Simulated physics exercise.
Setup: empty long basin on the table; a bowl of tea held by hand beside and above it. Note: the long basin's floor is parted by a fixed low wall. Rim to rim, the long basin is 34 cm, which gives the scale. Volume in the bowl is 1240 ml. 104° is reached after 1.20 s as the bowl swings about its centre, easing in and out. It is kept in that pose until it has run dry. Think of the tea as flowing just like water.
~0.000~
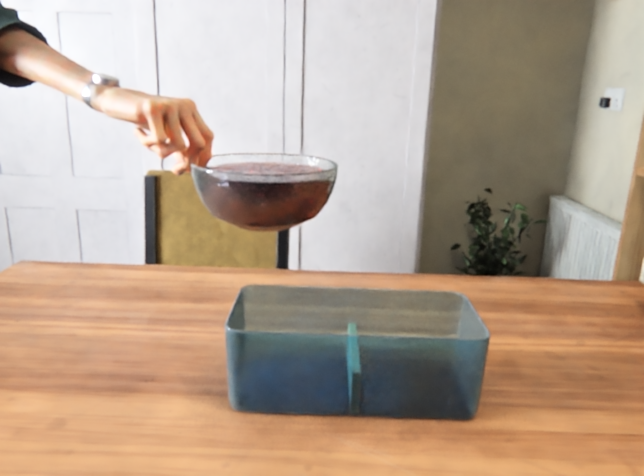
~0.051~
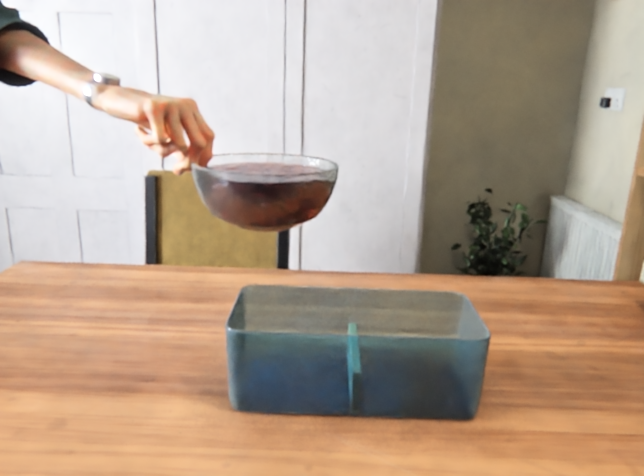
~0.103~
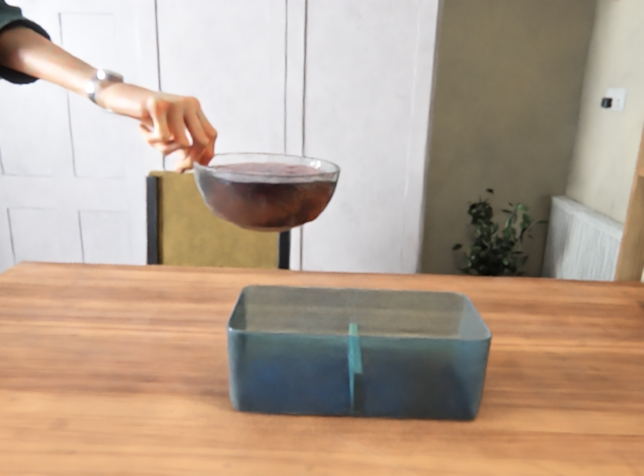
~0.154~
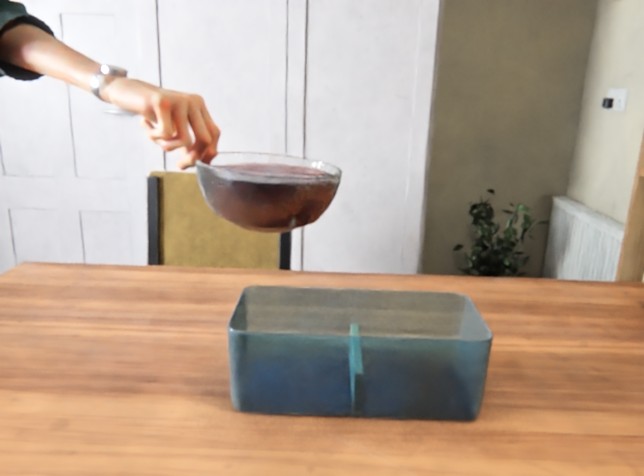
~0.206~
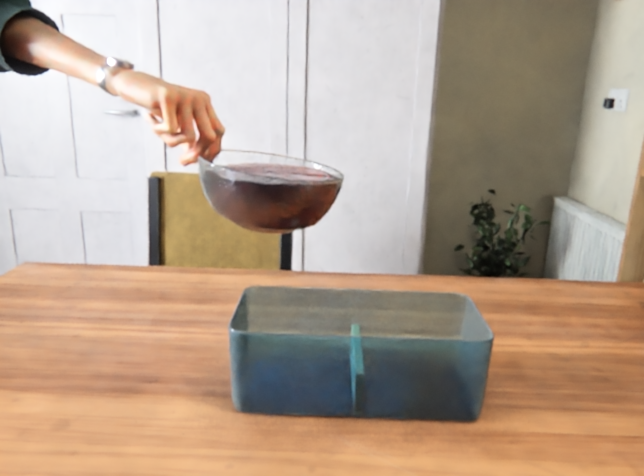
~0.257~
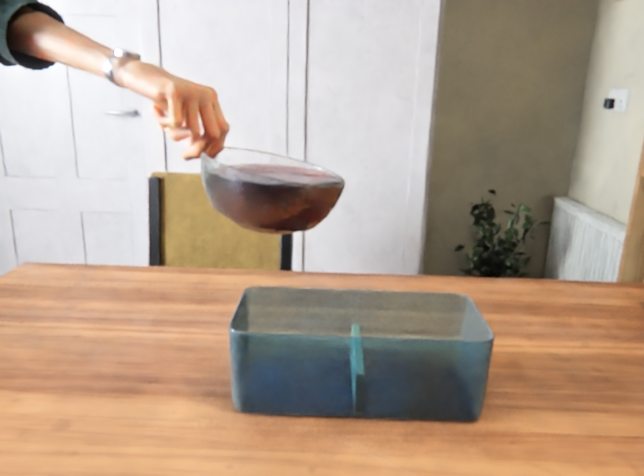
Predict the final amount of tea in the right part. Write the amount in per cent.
The right part ends with roughly 75 per cent.
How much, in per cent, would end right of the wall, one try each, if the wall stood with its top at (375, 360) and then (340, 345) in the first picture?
One try each: Around 55 percent and then around 85 percent.
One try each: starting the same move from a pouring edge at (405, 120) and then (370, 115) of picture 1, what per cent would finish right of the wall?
It comes to 75 per cent, and then 90 per cent.
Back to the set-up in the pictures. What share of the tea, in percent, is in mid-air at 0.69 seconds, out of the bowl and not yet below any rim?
Near 40 per cent at that moment.
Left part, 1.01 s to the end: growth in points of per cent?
It comes to about 7 per cent.
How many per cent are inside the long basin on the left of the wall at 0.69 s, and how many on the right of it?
Roughly 1 sits left and 20 sits right.
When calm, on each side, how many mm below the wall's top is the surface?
Measured: Left around 48 mm, right around 20 mm.
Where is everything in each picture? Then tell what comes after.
In the first frame, it leans 0°; its right rim is at (337, 167); the tea meets the walls at (197, 170) and (334, 174); the long basin's rim runs from (234, 307) to (477, 315); the wall's top is at (354, 346).
In the second frame, it leans 0°; its right rim is at (338, 168); the tea meets the walls at (198, 169) and (334, 175).
In the third frame, it leans 2°; its right rim is at (339, 170); the tea meets the walls at (200, 169) and (336, 176).
In the fourth frame, it leans 4°; its right rim is at (341, 173); the tea meets the walls at (202, 170) and (338, 177).
In the fifth frame, it leans 7°; its right rim is at (343, 178); the tea meets the walls at (205, 169) and (340, 179).
In the sixth frame, it leans 11°; its right rim is at (344, 183); the tea meets the walls at (208, 170) and (343, 180).
Then, 0.69 s in, the tilt is 64° and 40 per cent is still to pour, 1 is left of the wall and 19 right of it.
Then, 1.01 s in, the tilt is 97° and 2 per cent is still to pour, 15 is left of the wall and 75 right of it.
Then, 1.34 s in, the tilt is 104° and 0 per cent is still to pour, 23 is left of the wall and 75 right of it.
Then, 1.70 s in, the tilt is 104° and 0 per cent is still to pour, 23 is left of the wall and 75 right of it.
Finally, 23 per cent lies left of the wall, 75 right of it and 2 outside.
